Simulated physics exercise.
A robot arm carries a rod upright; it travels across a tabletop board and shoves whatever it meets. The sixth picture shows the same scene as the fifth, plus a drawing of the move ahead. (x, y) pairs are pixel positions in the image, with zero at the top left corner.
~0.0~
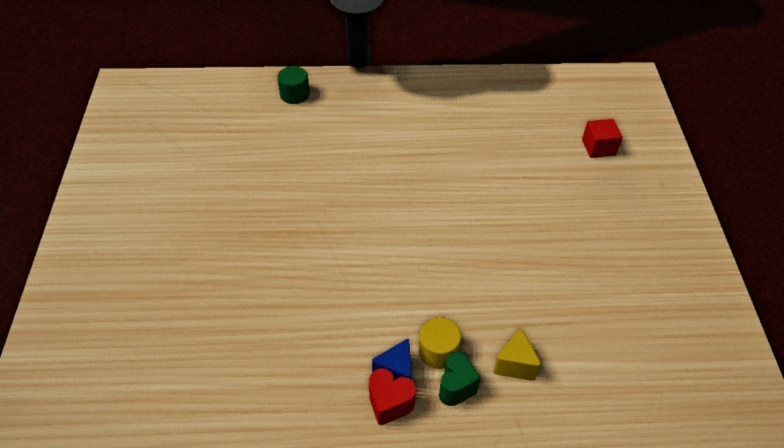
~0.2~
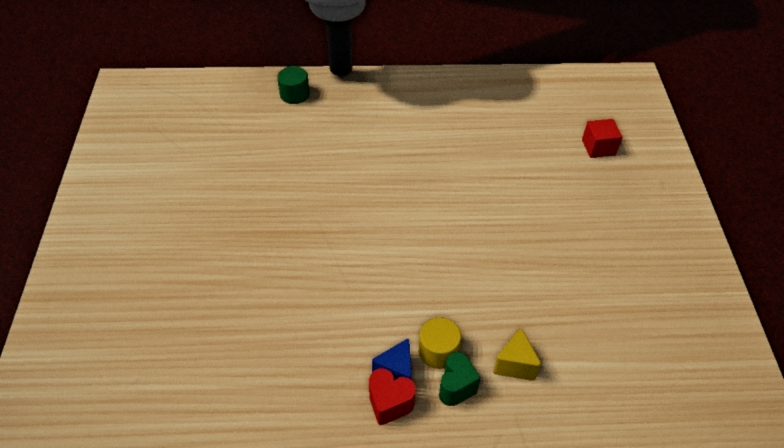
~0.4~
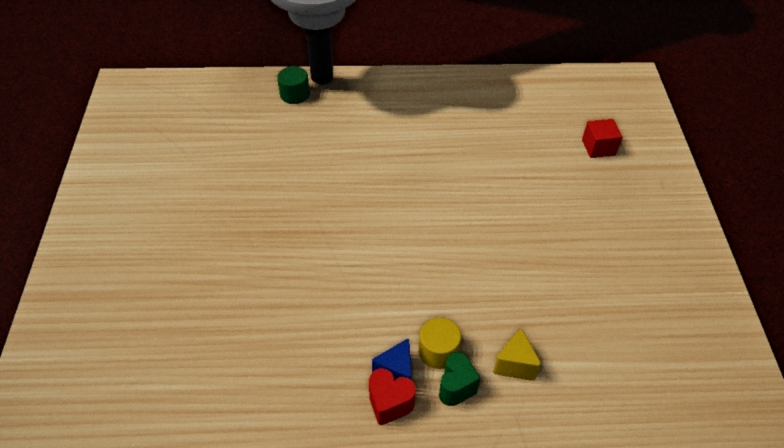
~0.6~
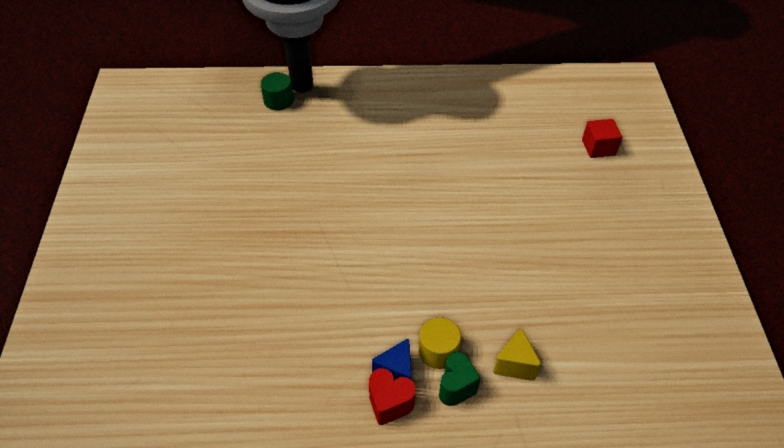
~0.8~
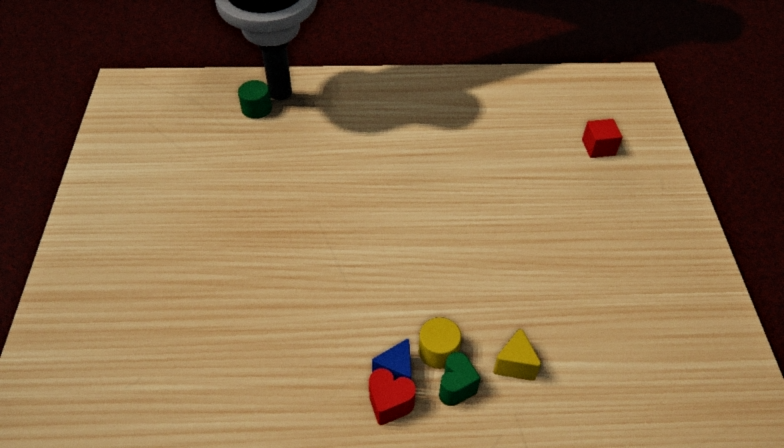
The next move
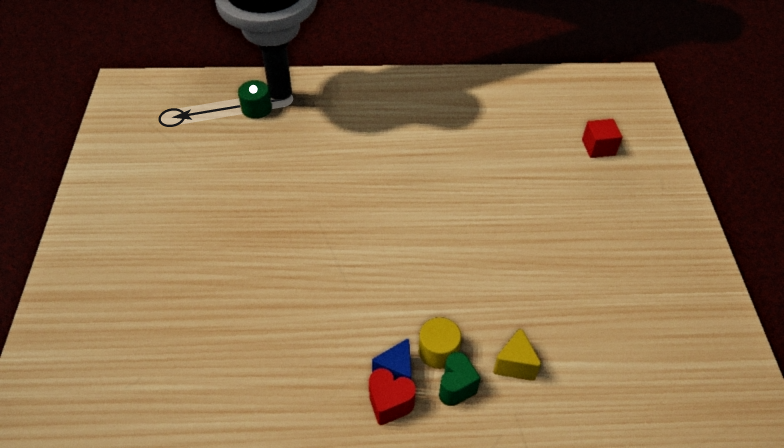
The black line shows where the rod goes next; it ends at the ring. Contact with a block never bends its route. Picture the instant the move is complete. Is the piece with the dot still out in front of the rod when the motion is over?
No - that is not the case.
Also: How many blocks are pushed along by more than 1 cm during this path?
Only one of them.
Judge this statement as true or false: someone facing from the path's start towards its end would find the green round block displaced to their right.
The statement is false.
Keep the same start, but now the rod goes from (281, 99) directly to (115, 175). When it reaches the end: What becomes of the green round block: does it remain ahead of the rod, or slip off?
Looking at the end of the path, the green round block has slipped free of the rod.
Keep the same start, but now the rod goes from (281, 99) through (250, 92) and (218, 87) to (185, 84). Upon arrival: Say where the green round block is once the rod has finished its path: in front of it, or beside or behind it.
Slipped clear.
The line goes from (281, 99) directly to (172, 118); the dot is on the green round block.
What follows on the original path. One third of the way, rod at (244, 99); green round block at (220, 101).
Two thirds of the way, rod at (207, 105); green round block at (199, 112).
At the end, rod at (170, 111); green round block at (197, 112).
